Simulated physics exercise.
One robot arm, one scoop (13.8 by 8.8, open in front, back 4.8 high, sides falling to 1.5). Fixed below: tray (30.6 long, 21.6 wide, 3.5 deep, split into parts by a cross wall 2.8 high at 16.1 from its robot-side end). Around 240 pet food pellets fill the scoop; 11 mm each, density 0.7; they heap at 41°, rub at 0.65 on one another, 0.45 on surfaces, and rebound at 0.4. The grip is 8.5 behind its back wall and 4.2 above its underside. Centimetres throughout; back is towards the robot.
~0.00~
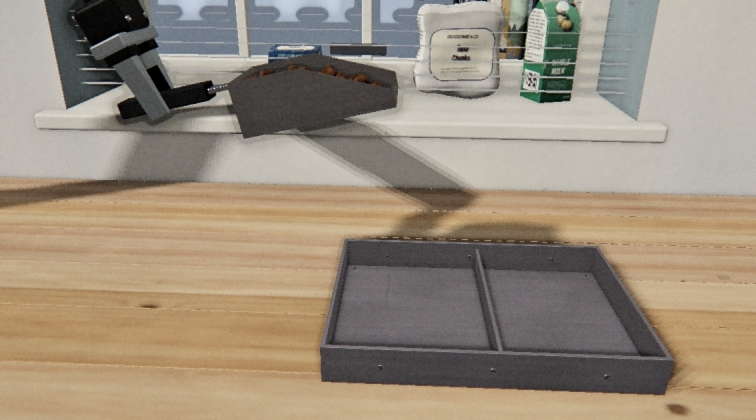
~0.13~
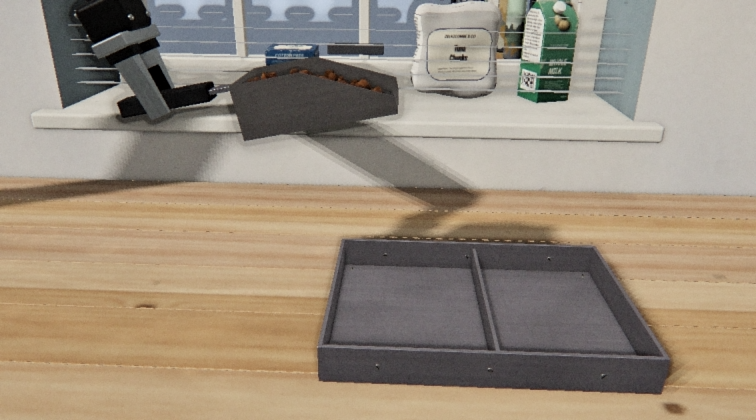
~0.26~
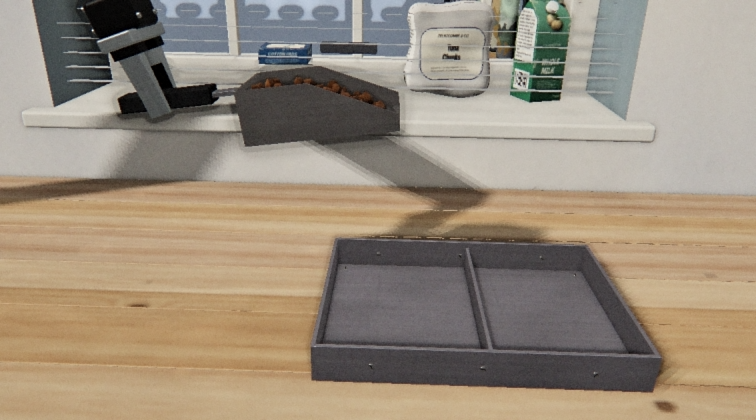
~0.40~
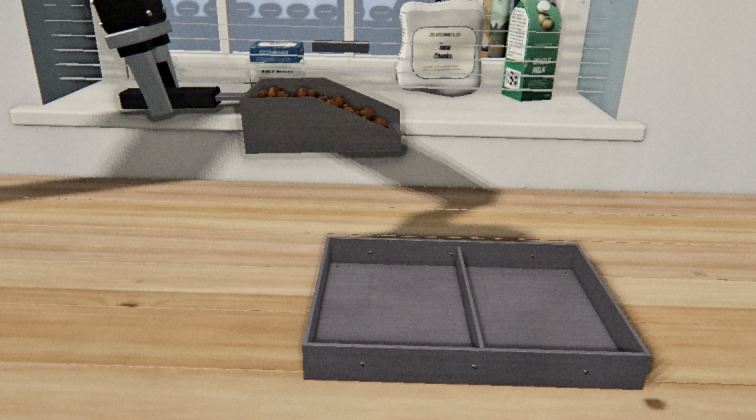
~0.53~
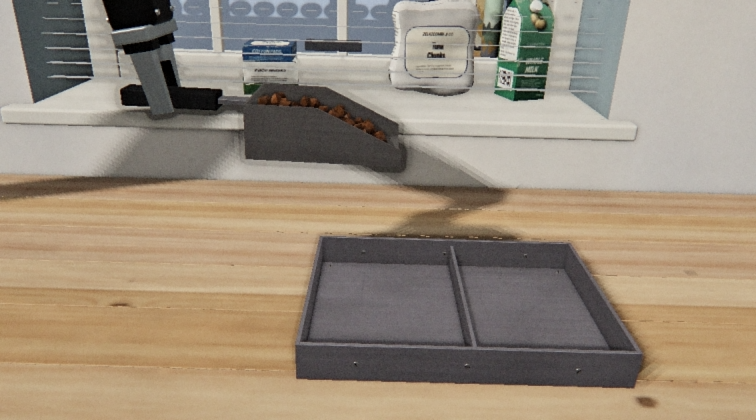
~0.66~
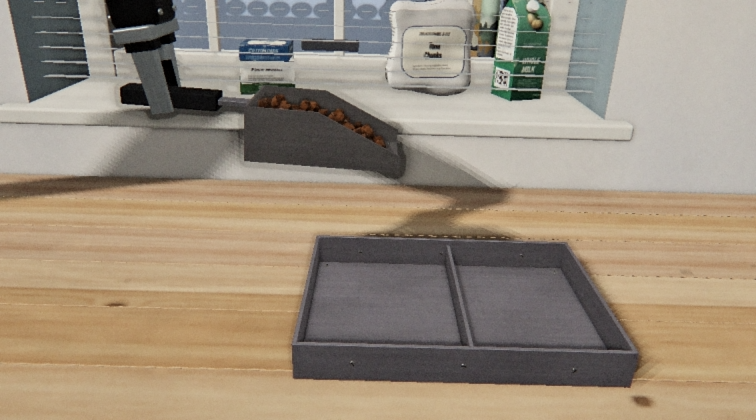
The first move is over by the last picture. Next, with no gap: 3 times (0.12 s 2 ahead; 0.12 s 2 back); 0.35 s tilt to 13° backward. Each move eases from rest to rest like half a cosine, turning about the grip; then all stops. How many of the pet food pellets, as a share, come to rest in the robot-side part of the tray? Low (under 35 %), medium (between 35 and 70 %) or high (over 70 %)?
In the robot-side part of the tray the share is low, under 35 %.
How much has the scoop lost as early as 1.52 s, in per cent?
Some 15 per cent.
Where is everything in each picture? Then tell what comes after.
In the first frame, scoop floor at (312, 110), tilted 13° backward; upper third of the load around (309, 84), from x 240 to 380, top at y 70; 242 on the scoop.
In the second frame, scoop floor at (312, 113), tilted 11° backward; upper third of the load around (308, 88), from x 245 to 380, top at y 75.
In the third frame, scoop floor at (314, 123), tilted 7° backward; upper third of the load around (301, 98), from x 250 to 385, top at y 85.
In the fourth frame, scoop floor at (315, 134), tilted 3° backward; upper third of the load around (295, 107), from x 255 to 385, top at y 90.
In the fifth frame, scoop floor at (314, 143), tilted 1° forward; upper third of the load around (288, 116), from x 255 to 385, top at y 95.
In the sixth frame, scoop floor at (313, 147), tilted 3° forward; upper third of the load around (287, 119), from x 255 to 380, top at y 100; 242 on the scoop.
By 1.09 s, tilted 3° forward, highest piece 23 above the table; 233 on the scoop, 2 in the robot-side part, 7 in flight or on a rim.
By 1.52 s, tilted 2° backward, highest piece 23 above the table; 208 on the scoop, 32 in the robot-side part, 2 in flight or on a rim.
By 1.93 s, tilted 13° backward, highest piece 26 above the table; 208 on the scoop, 34 in the robot-side part.
By 2.98 s, tilted 13° backward, highest piece 26 above the table; 208 on the scoop, 34 in the robot-side part.
Final count, 208 on the scoop, 34 in the robot-side part. That is 14 % in the robot-side part of the tray.
